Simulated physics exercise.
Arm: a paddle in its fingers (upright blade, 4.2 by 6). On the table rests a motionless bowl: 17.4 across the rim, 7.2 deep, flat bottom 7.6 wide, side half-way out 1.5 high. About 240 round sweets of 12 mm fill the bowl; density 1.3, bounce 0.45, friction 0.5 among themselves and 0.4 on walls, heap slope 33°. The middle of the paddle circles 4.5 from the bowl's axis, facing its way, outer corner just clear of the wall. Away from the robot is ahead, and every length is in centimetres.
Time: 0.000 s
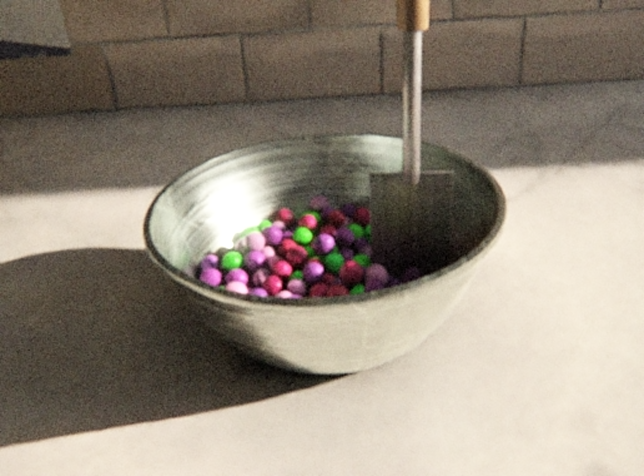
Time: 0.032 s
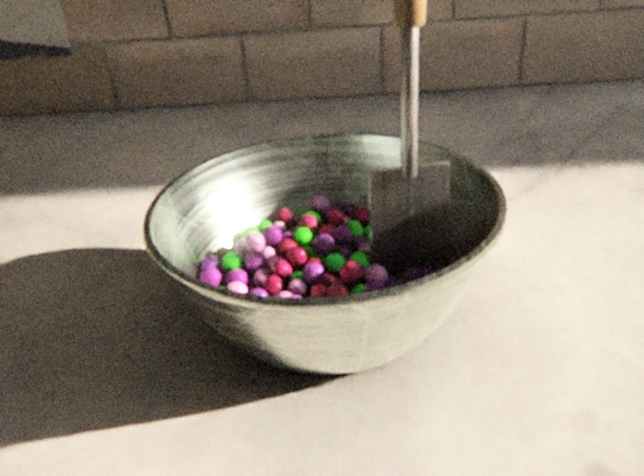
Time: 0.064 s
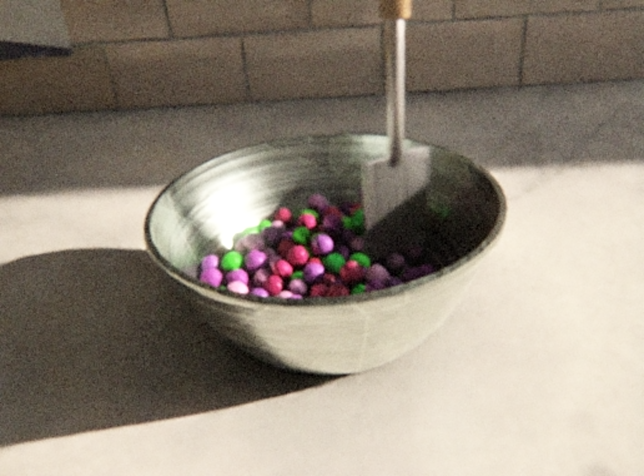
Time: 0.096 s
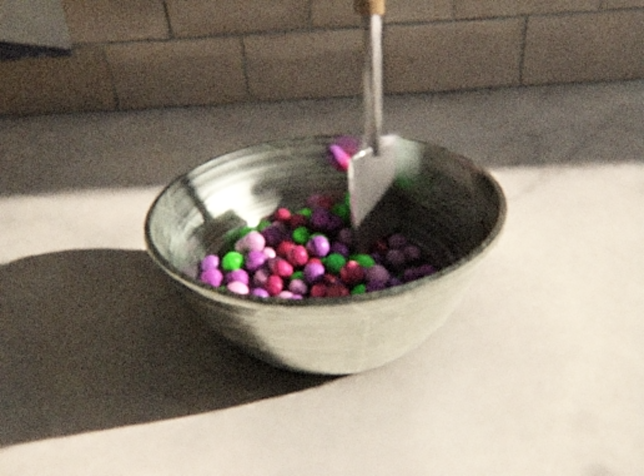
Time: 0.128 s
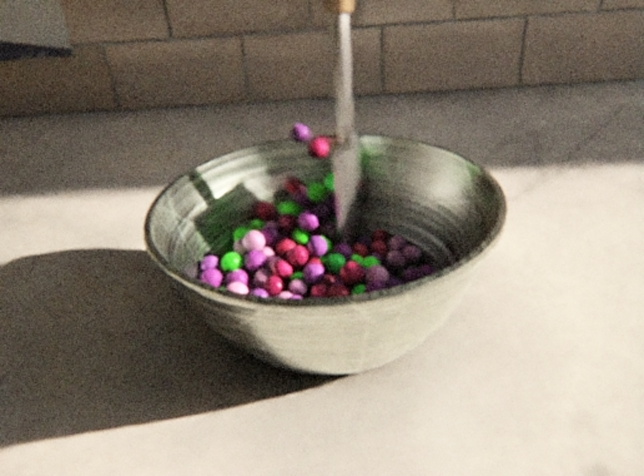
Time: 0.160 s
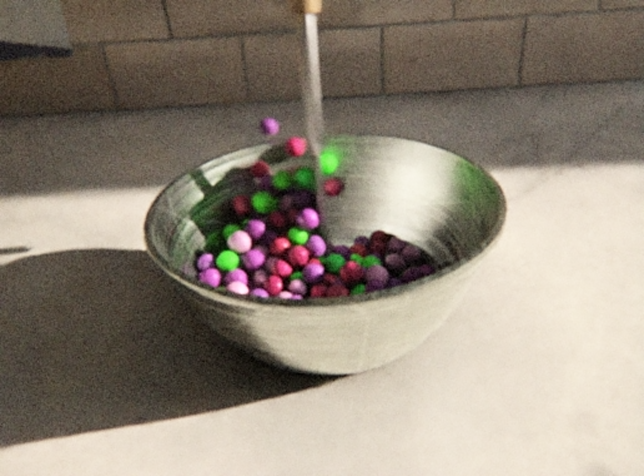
Paddle sweeping leftward around the far side of a still metal bowl, pushing and tossing purple, red and green round sweets.
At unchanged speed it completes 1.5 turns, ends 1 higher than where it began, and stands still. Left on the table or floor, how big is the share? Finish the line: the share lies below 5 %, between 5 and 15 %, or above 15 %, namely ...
... between 5 and 15 %.
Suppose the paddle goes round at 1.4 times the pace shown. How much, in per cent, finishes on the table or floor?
Estimated share: Close to 20 per cent.
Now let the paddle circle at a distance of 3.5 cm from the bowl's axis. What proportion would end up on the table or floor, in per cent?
Then about 5 per cent.
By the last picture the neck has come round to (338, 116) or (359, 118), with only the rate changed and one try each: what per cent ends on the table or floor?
First try: Around 5 %; second try: Around 0 %.
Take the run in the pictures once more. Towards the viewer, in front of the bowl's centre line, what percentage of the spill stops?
Around 70 %.
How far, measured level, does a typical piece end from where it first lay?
Level distance: About 5 cm.
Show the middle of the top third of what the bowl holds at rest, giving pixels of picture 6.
Looks like roughly (290, 297) to me.
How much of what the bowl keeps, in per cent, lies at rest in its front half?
60 %.
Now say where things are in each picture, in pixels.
In the first frame, paddle neck at (411, 145), 0° round; upper third of the load around (320, 265), from x 210 to 435, top at y 205; 243 in the bowl.
In the second frame, paddle neck at (409, 139), 9° round; upper third of the load around (320, 265), from x 210 to 435, top at y 205.
In the third frame, paddle neck at (396, 128), 30° round; upper third of the load around (317, 264), from x 210 to 435, top at y 190.
In the fourth frame, paddle neck at (373, 120), 52° round; upper third of the load around (316, 265), from x 210 to 435, top at y 155.
In the fifth frame, paddle neck at (344, 116), 74° round; upper third of the load around (304, 262), from x 210 to 435, top at y 135.
In the sixth frame, paddle neck at (313, 116), 96° round; upper third of the load around (290, 251), from x 205 to 435, top at y 130; 242 in the bowl, 1 in flight or on the tool.
By 0.41 s, 268° round, highest piece 9 above the table; 235 in the bowl, 3 on the table or floor, 5 in flight or on the tool.
By 0.66 s, 80° round, highest piece 8 above the table; 223 in the bowl, 17 on the table or floor, 3 in flight or on the tool.
By 0.99 s, 180° round, highest piece 6 above the table; 218 in the bowl, 25 on the table or floor.
By 1.69 s, 180° round, highest piece 6 above the table; 218 in the bowl, 25 on the table or floor.
Final count, 218 in the bowl, 25 on the table or floor. That is 10 % on the table or floor.
